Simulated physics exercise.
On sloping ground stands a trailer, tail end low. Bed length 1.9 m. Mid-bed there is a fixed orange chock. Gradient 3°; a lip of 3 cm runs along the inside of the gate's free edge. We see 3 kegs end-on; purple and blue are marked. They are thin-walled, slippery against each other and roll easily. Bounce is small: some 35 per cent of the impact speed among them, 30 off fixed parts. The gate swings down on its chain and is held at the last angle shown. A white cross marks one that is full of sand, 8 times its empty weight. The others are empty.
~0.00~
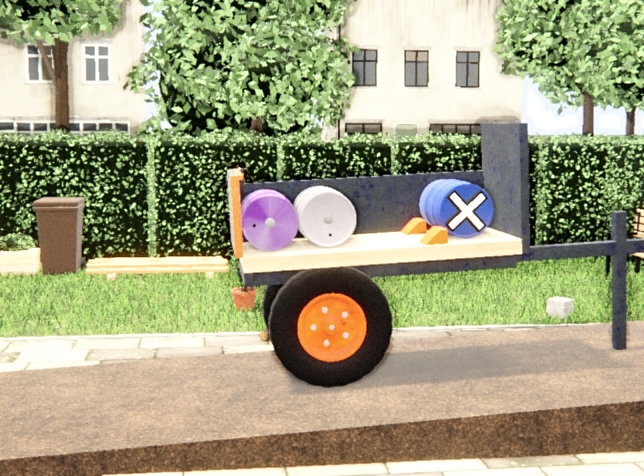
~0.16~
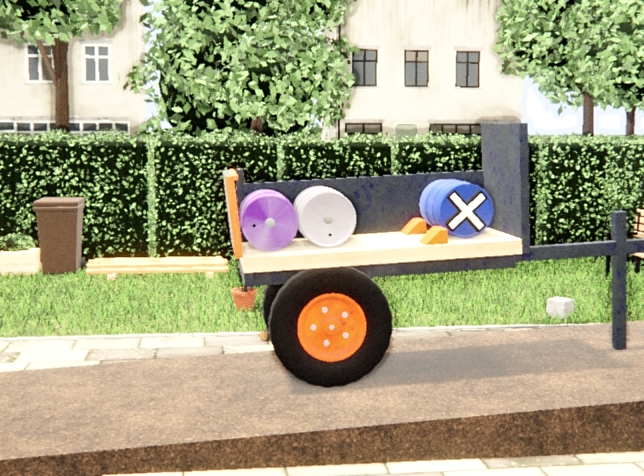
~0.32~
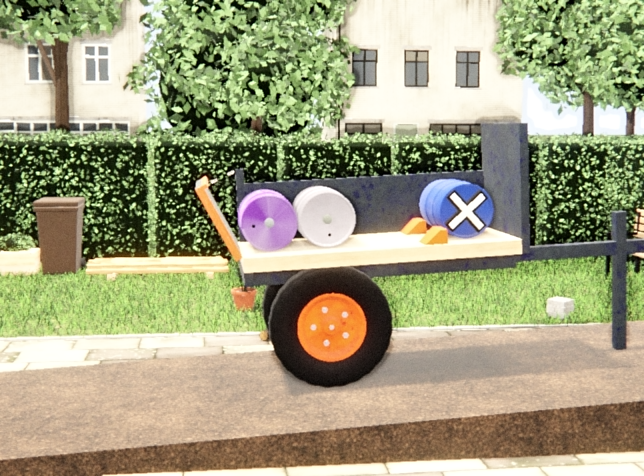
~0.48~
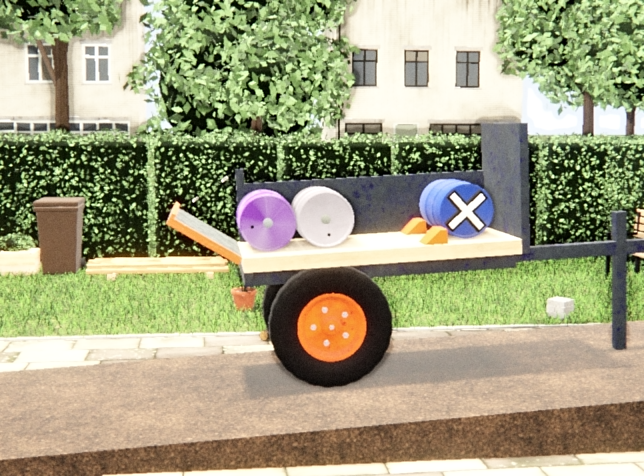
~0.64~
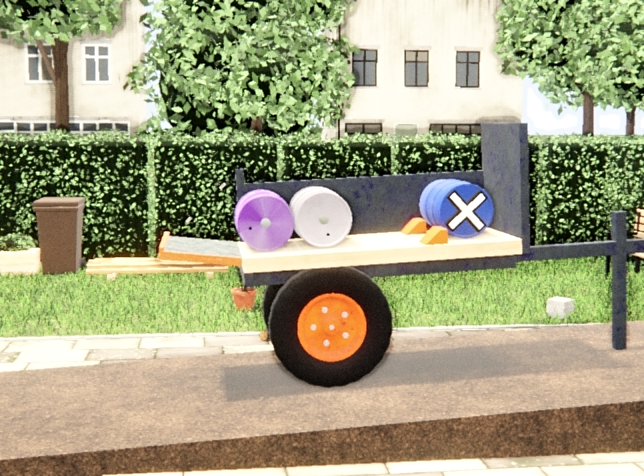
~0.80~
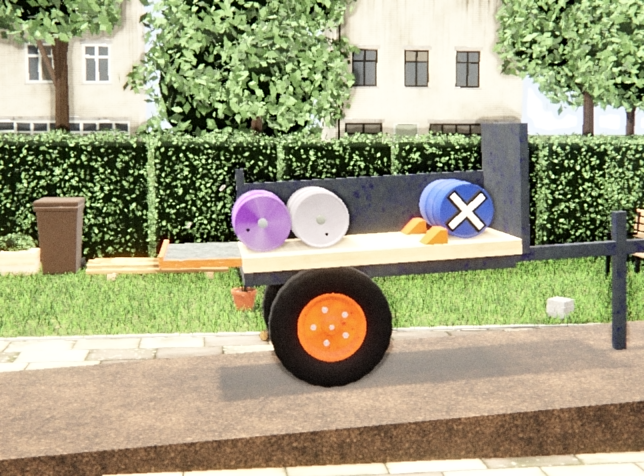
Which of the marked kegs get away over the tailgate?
The purple one is held; the blue one remains aboard.
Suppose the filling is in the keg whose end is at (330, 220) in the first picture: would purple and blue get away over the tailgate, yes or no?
In that case purple yes, blue no.
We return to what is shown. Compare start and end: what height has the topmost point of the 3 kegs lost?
About 0 cm.
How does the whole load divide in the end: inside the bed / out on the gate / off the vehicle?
1, 2 and 0.
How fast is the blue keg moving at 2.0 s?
Near 0.0 m/s.
Then, 2.0 s in, purple is on the gate, 15 cm past the hinge, rolling left; blue is on the bed, 160 cm short of the hinge; 0 out so far.
Then, 3.5 s in, purple is on the gate, 40 cm past the hinge, rolling right; still the same for blue; 0 out so far.
In the end (5.3 s), purple is on the gate, 40 cm past the hinge; blue is on the bed, 160 cm short of the hinge; 0 out so far.
